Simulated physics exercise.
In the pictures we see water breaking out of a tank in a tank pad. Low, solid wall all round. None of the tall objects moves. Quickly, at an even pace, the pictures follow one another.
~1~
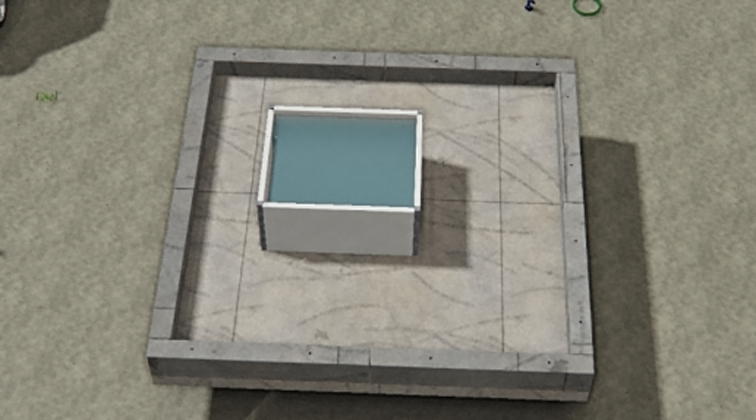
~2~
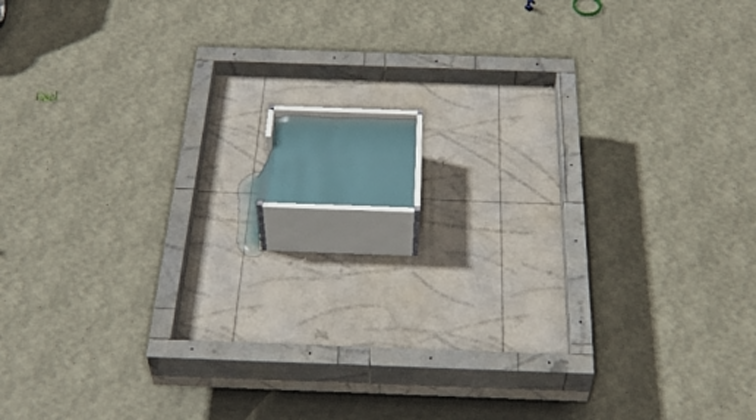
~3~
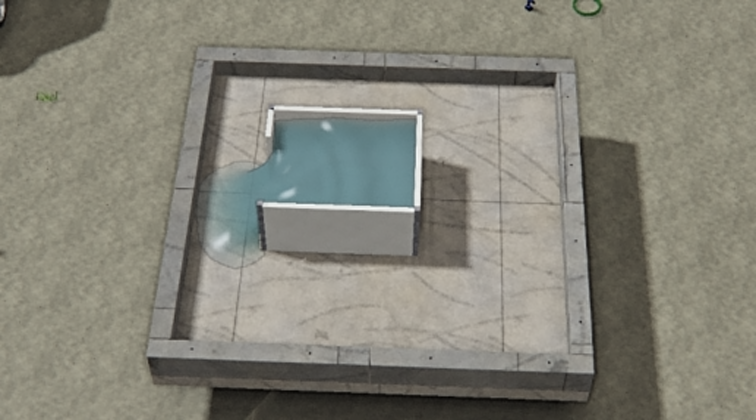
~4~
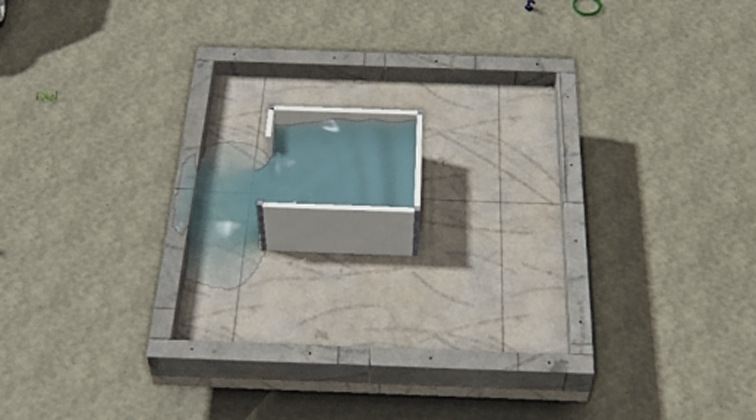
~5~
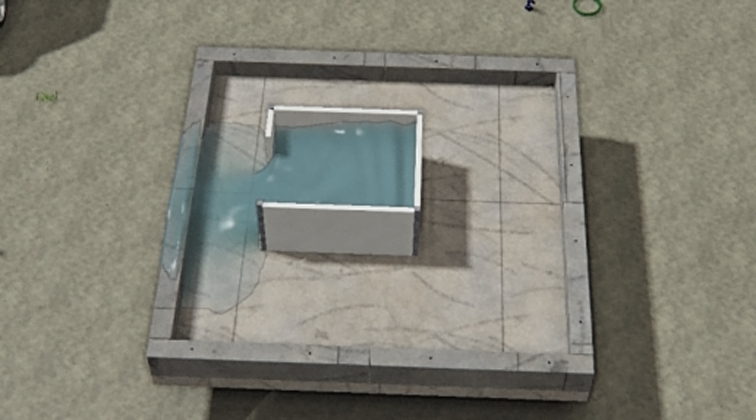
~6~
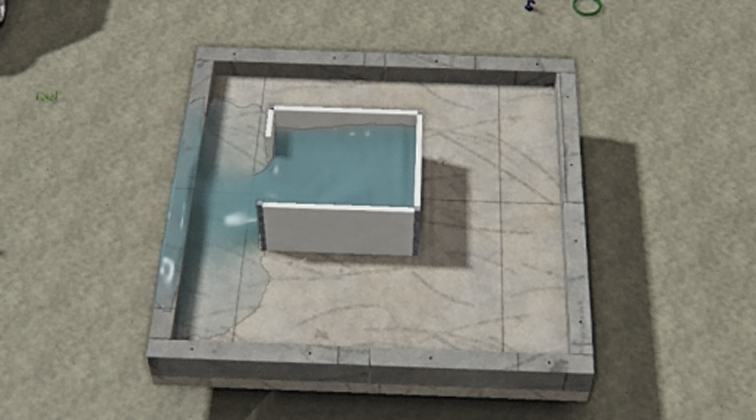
A white-walled tank of still blue-green water sits left of centre on a pale, cracked square pad ringed by a grey concrete wall, seen from high above on dull grey-green ground. Water breaks through a gap in the tank's left side and pours onto the pad. It spreads to the left wall, then along it both ways, while the tank's level lowers and the camera stays still.
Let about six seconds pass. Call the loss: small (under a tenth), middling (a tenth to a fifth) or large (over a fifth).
Middling.
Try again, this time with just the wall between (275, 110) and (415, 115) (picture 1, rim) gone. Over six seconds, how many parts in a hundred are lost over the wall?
Close to 16 percent, I'd say.
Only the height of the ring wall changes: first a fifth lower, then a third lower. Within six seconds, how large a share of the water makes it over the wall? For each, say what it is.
I'd put the first at around 24 percent and the second at around 32 percent.
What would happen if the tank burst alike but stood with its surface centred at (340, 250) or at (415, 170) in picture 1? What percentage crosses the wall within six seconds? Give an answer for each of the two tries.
First try: Around 22 %; second try: Around 8 %.
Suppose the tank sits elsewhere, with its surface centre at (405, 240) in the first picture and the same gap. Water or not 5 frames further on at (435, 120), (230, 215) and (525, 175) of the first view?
Untouched, submerged, untouched.
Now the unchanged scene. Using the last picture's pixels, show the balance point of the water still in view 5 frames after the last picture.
At about (291, 205).
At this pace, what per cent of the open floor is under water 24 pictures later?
Around 90 percent.
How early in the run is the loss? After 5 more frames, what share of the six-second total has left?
Near 50 in a hundred.
A moment on, water covers 20 % of the floor; the low wall has let 5 % over.
Next, water covers 25 % of the floor; the low wall has let 9 % over.
Then, water covers 65 % of the floor; the low wall has let 17 % over.
Later, water covers 75 % of the floor; the low wall has let 18 % over.
In the end, water covers 85 % of the floor; the low wall has let 18 % over.
